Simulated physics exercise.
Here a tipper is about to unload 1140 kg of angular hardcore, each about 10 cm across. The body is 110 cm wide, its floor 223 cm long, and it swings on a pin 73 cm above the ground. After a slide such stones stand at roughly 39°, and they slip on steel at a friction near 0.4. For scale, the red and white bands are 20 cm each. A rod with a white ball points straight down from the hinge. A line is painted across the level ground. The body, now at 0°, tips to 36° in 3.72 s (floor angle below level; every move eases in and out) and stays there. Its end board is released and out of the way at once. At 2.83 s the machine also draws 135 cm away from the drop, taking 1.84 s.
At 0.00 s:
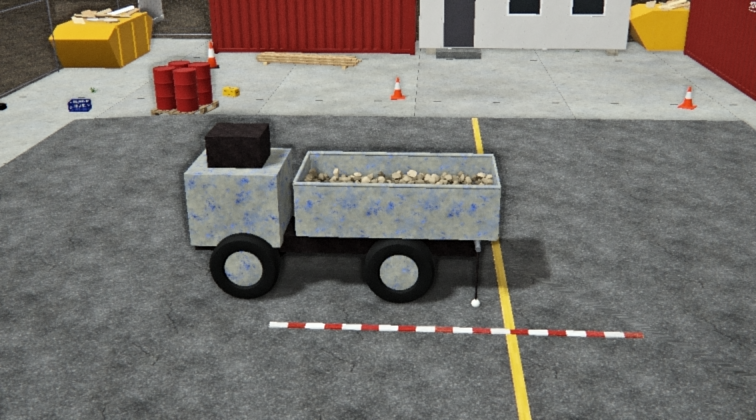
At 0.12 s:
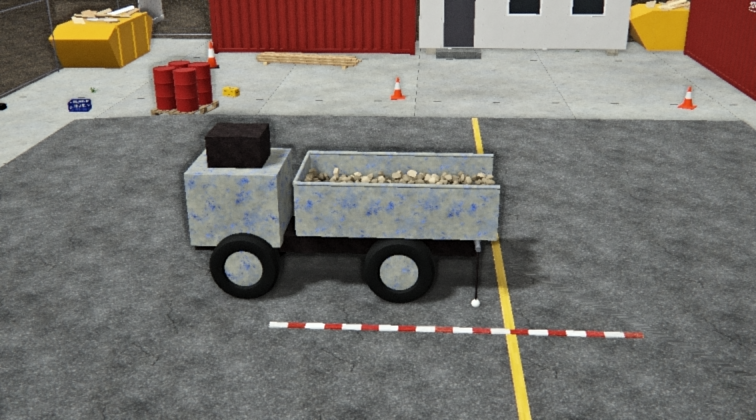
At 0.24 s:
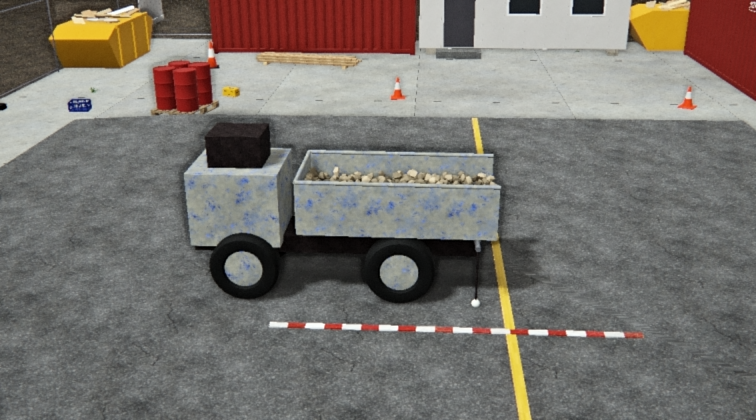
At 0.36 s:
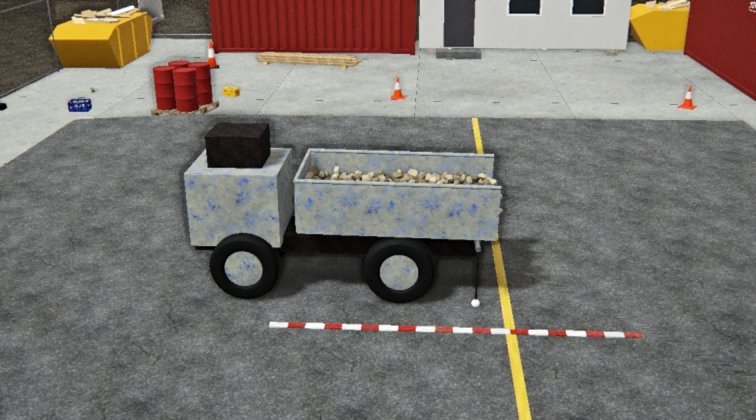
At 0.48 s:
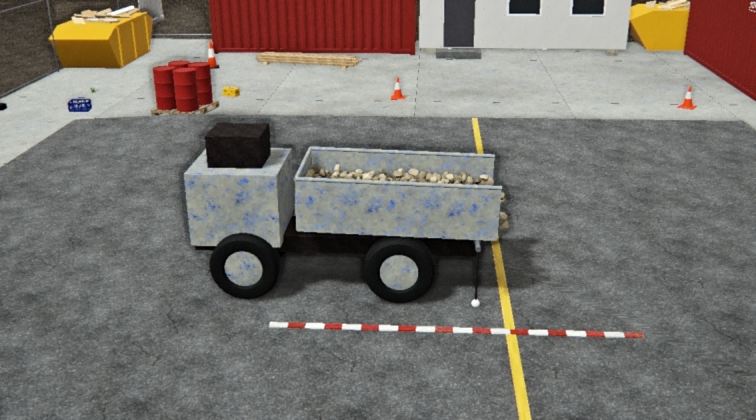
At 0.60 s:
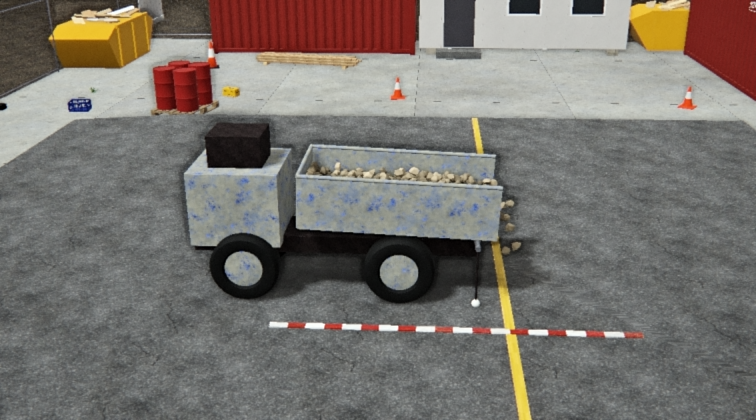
The clip opens on a mottled blue-and-grey tipper standing still on dark ground, its body full of pale stones, beside a yellow line and a red-and-white striped strip. The body's right end board disappears, then the body tilts very slightly and a few stones drop from that end.
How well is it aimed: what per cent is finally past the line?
Some 45 per cent of it.
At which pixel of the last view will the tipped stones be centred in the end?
Their middle is at about (499, 275).
After 2.8 s the floor is at 30°; 73 % in the body, 6 % short of the line, 21 % past the line; the foremost stones are at (579, 287).
After 3.8 s the floor is at 36°; 5 % in the body, 50 % short of the line, 44 % past the line; the foremost stones are at (587, 283).
After 5.1 s the floor is at 36°; 0 % in the body, 54 % short of the line, 46 % past the line; the foremost stones are at (589, 283).
After 8.1 s the floor is at 36°; 0 % in the body, 54 % short of the line, 46 % past the line; the foremost stones are at (589, 283).
